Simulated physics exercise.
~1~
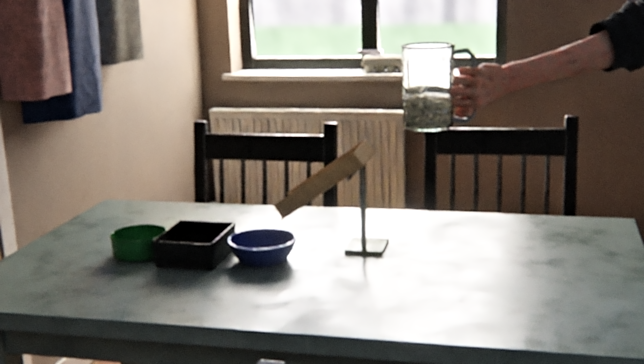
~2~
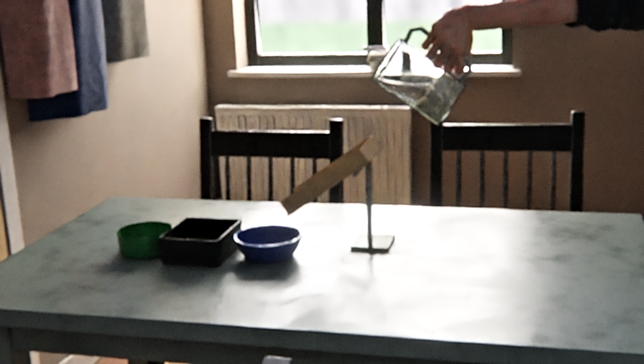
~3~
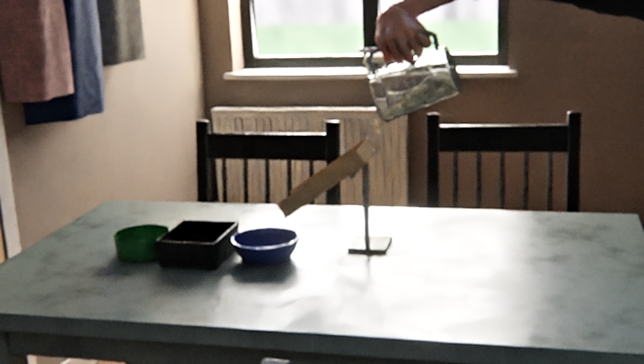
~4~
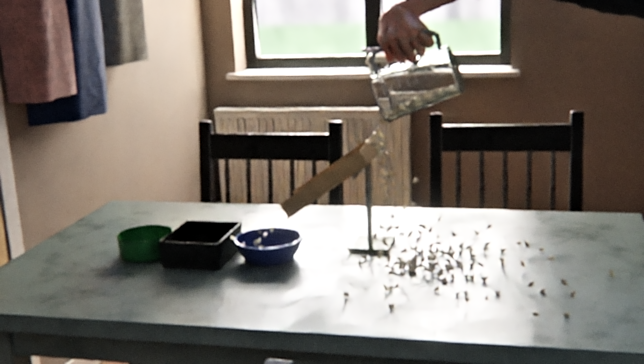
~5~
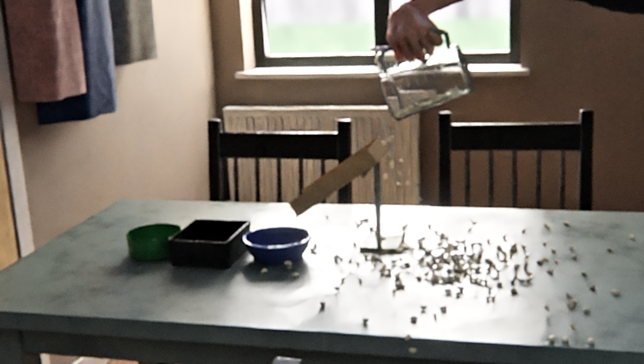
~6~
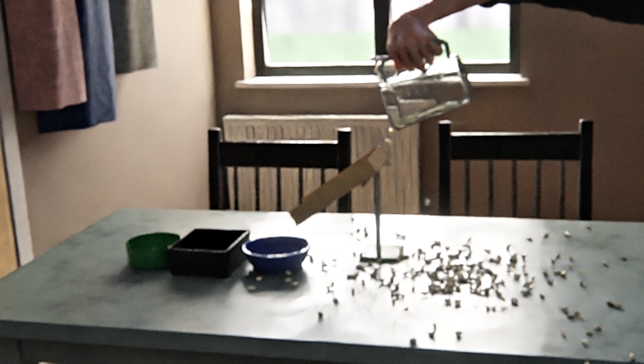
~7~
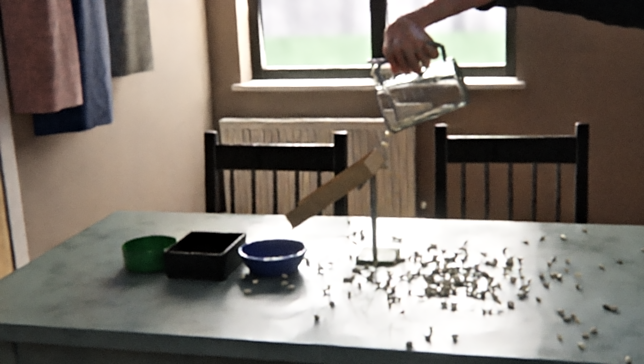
At the start, a hand holds a clear jug of small pale pieces upright above a table, where a tilted board on a stand slopes down toward a blue bowl, a black tin and a green dish. The hand moves the jug left and tips it over the board's upper end. Pieces pour out, a few reaching the blue bowl while many scatter across the table to the right of the stand. The spill spreads wider as the jug empties. Finally, the hand still holds the tipped, nearly empty jug, and most pieces lie strewn over the tabletop.
